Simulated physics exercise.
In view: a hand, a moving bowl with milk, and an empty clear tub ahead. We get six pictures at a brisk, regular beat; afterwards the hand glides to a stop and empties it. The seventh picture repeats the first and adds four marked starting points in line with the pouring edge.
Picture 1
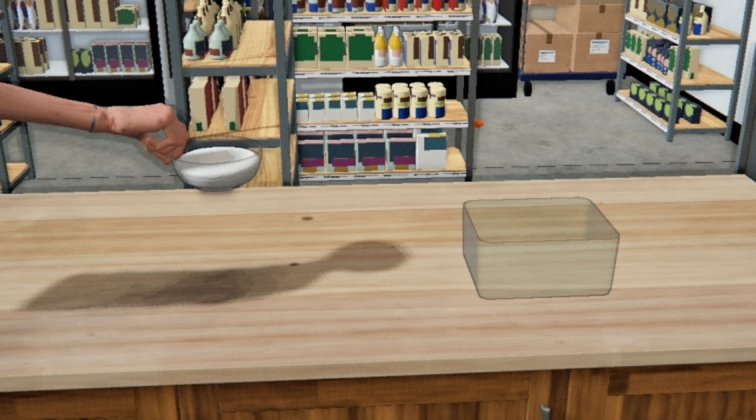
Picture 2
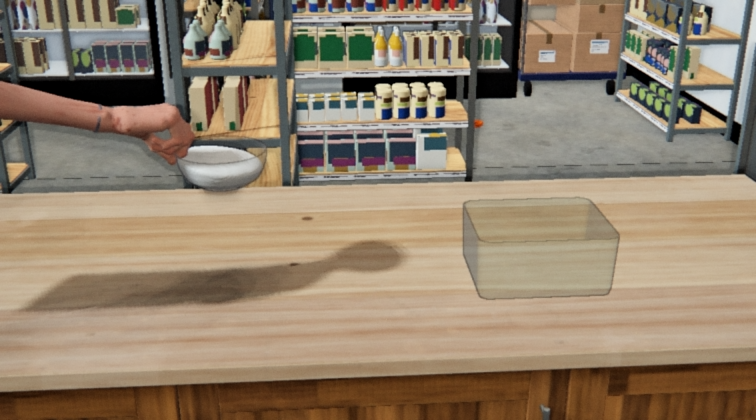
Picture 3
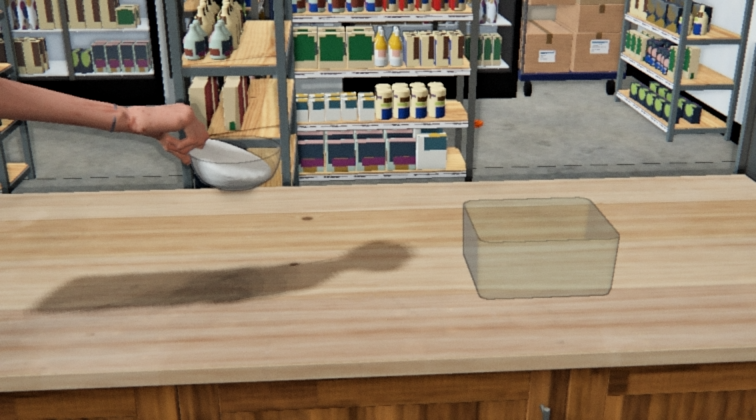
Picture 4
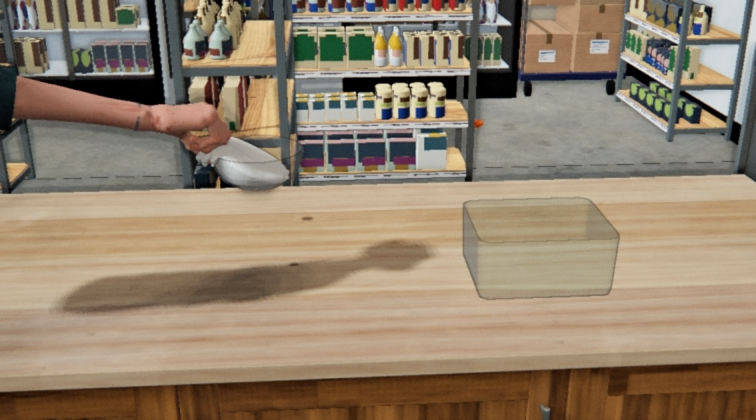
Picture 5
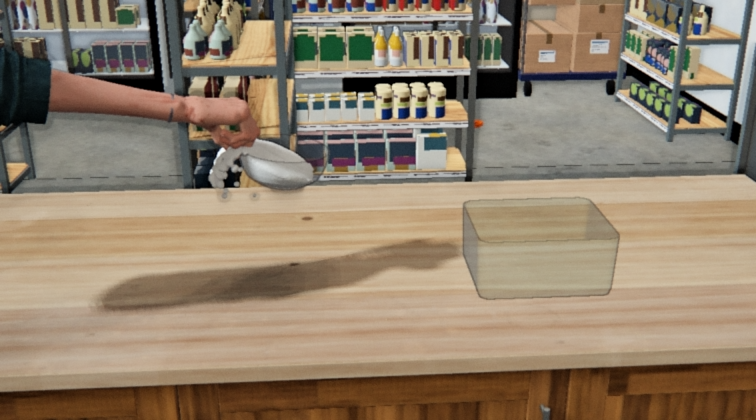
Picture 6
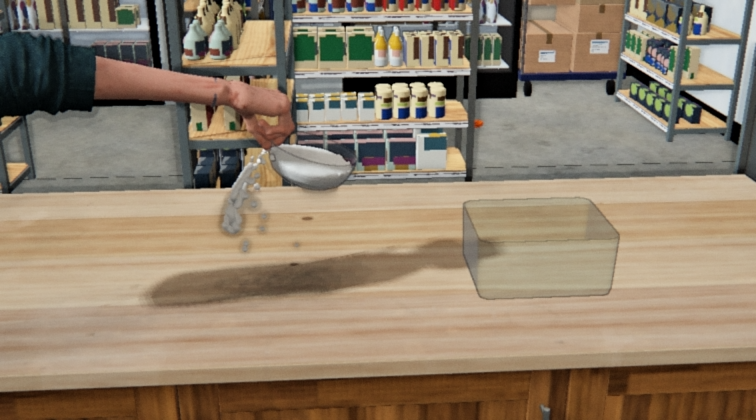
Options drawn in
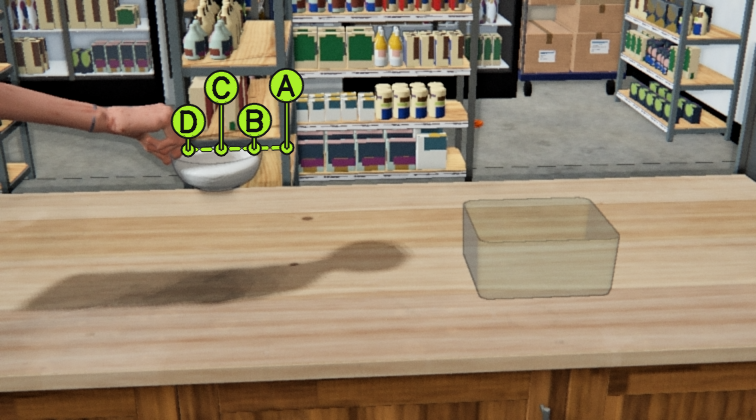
A hand carried a bowl to the right above a wooden counter, tilting it along the way, and milk slopped over its left side in a trailing splash while an empty clear tub sat still.
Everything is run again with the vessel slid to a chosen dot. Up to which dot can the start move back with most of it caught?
Dot A just does it.
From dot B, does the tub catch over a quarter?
Yes, clearly.
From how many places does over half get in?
One of the four.
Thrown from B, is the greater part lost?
Yes, that goes wrong.
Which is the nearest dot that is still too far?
Here it is dot B.
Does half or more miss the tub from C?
Yes, it does.
On the marked copy, A at (286, 147); B at (254, 148); C at (221, 149); D at (188, 149).
Choosing A, about 64 % lands in the tub, 30 % falls short and 6 % goes beside or beyond.
Choosing B, about 29 % lands in the tub, 64 % falls short and 7 % goes beside or beyond.
Choosing C, about 1 % lands in the tub, 96 % falls short and 4 % goes beside or beyond.
Choosing D, about 0 % lands in the tub, 99 % falls short.
